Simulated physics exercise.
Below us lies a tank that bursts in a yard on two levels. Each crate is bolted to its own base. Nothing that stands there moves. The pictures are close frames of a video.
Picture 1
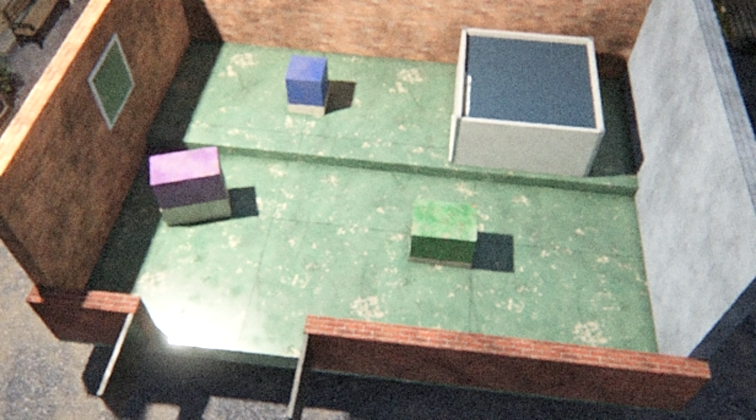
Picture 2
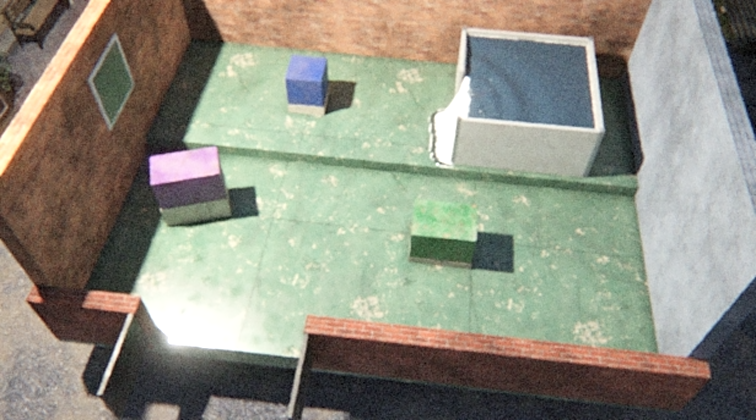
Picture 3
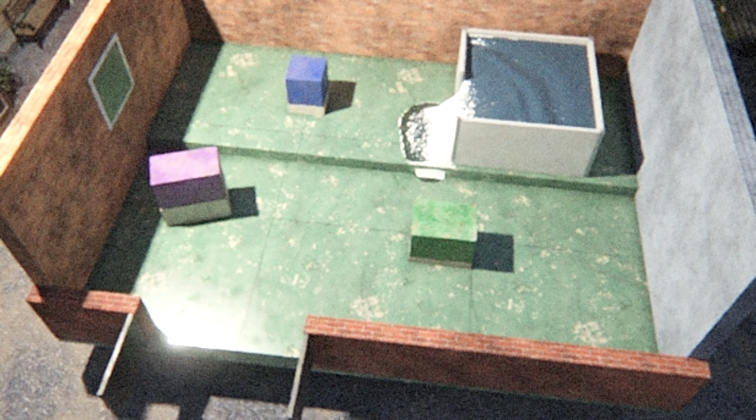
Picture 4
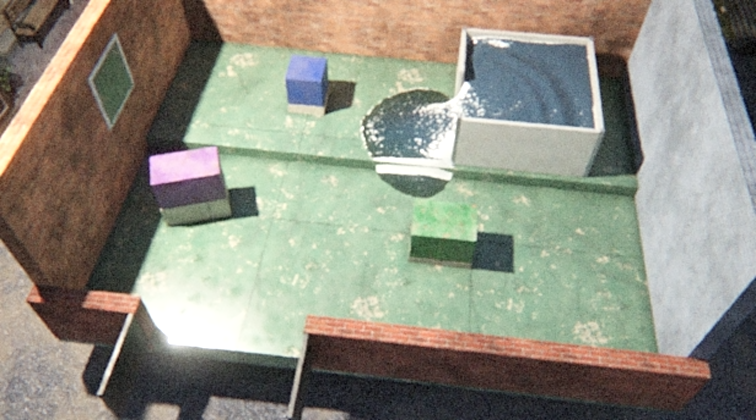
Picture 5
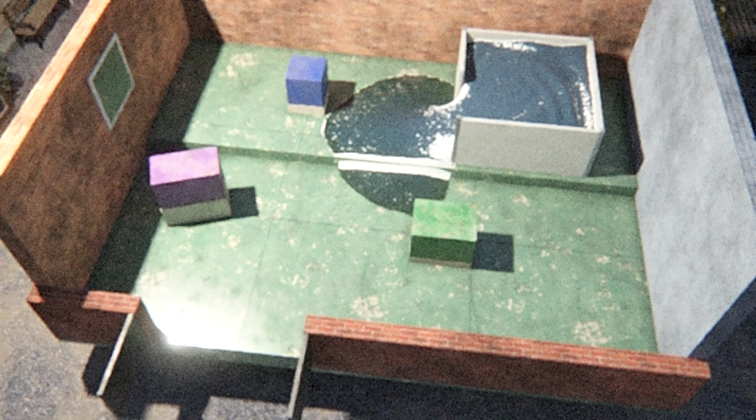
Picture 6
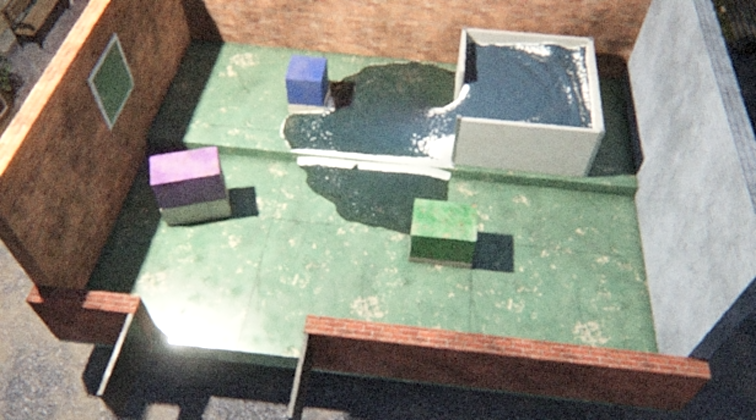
Open tank of water bursting on its left side, dark water spreading left across a green two-level yard and over the step.
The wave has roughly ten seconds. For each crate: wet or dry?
One by one: The blue crate gets wet; the green crate stays dry; the purple crate stays dry.
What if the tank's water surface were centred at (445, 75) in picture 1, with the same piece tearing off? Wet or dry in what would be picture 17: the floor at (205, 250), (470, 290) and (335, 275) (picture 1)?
As listed: Awash, free of water, clear.
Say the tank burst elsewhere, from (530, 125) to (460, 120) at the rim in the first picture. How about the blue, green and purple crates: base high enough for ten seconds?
My reading: The blue crate escapes it, the green crate takes water, the purple crate keeps dry.
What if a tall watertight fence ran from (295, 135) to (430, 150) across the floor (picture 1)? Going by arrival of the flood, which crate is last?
Last comes the one in purple.
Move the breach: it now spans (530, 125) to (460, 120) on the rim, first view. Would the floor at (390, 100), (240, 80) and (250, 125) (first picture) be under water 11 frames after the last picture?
In turn: Not flooded, no water, no water.
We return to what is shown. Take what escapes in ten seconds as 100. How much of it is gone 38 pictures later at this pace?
Near 55 in a hundred.
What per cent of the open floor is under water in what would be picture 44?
Roughly 70 per cent.
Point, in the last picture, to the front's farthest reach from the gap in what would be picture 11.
Near (141, 164).
A moment on, water covers 40 % of the floor; the blue crate water round its plinth, the green crate water round its plinth, the purple crate water round its plinth.
Next, water covers 60 % of the floor; the blue crate water round its plinth, the green crate water round its plinth, the purple crate water round its plinth.
Then, water covers 65 % of the floor; the blue crate water round its plinth, the green crate water round its plinth, the purple crate water round its plinth.
Later, water covers 70 % of the floor; the blue crate water round its plinth, the green crate water round its plinth, the purple crate water round its plinth.
In the end, water covers 95 % of the floor; the blue crate was topped, the green crate stayed above the water, the purple crate stayed above the water.
